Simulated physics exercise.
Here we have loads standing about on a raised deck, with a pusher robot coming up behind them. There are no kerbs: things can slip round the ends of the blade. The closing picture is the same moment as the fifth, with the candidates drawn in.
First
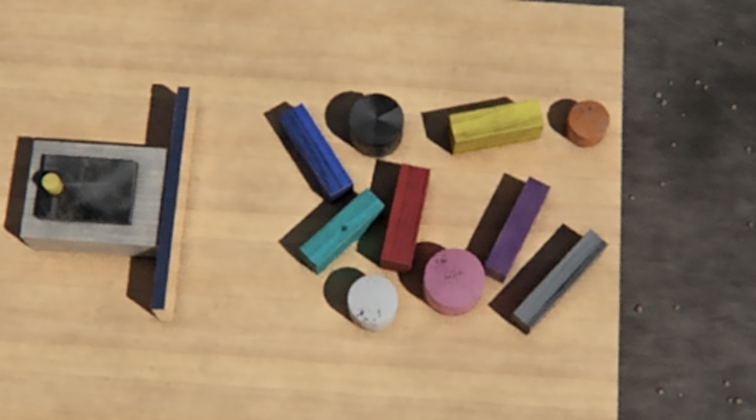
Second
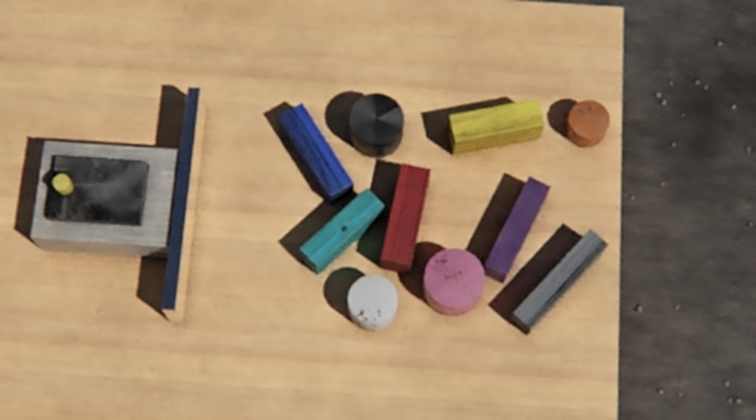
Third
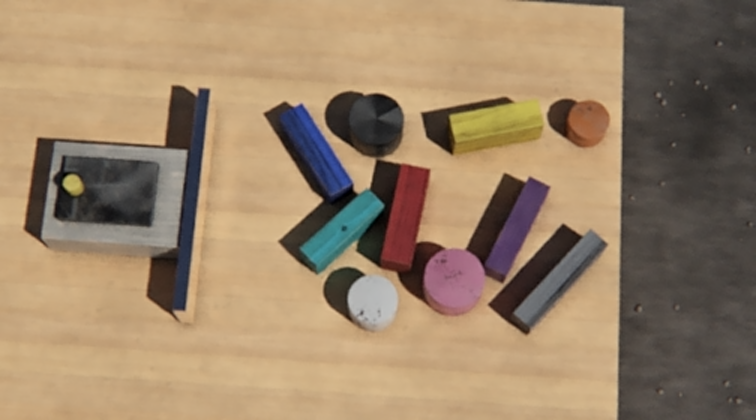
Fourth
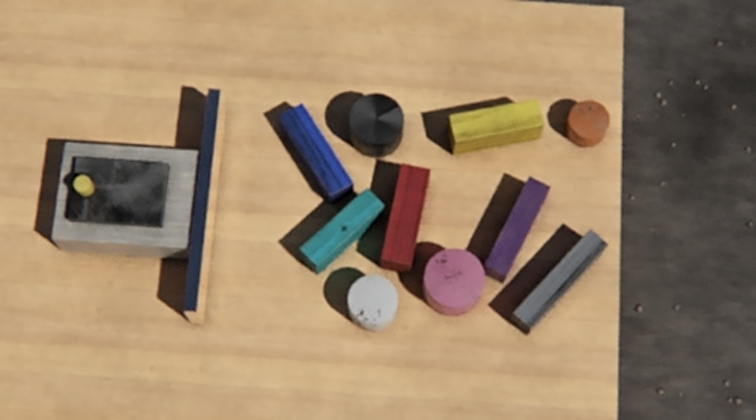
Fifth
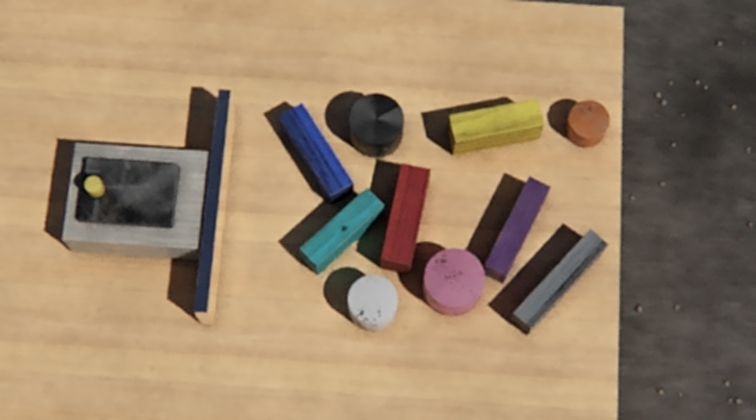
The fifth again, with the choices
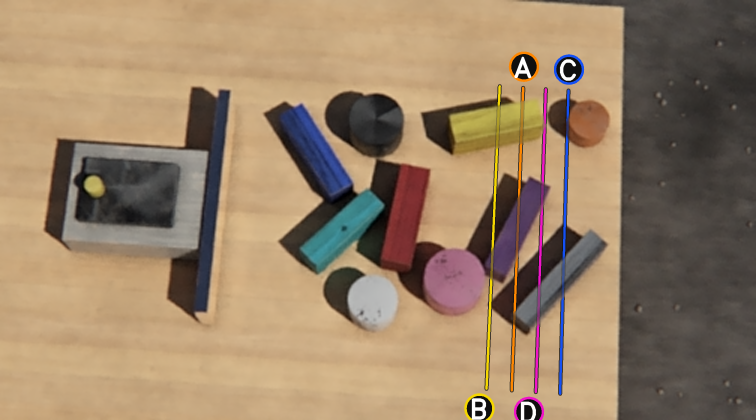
On a wooden deck, a grey pusher robot moves slowly right toward motionless coloured blocks.
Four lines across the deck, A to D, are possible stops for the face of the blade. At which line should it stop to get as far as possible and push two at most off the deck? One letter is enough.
At B, and not beyond.
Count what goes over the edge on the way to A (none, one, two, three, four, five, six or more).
By then, three.
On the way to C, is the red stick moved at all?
By then, yes.
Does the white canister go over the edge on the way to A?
No.
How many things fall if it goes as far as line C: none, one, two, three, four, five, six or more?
By then, six or more.
On the marked copy, A at (518, 234); B at (493, 232); C at (564, 237); D at (541, 235).
Following B. Soon after the start, robot (237, 200); black canister (383, 127); blue stick (340, 158).
Later, robot (340, 206); orange canister (617, 123); yellow stick (553, 126).
In the end, robot (415, 211); yellow stick over the edge; orange canister over the edge; two fallen.
As for the rest, A drops three; C drops seven; D drops five.
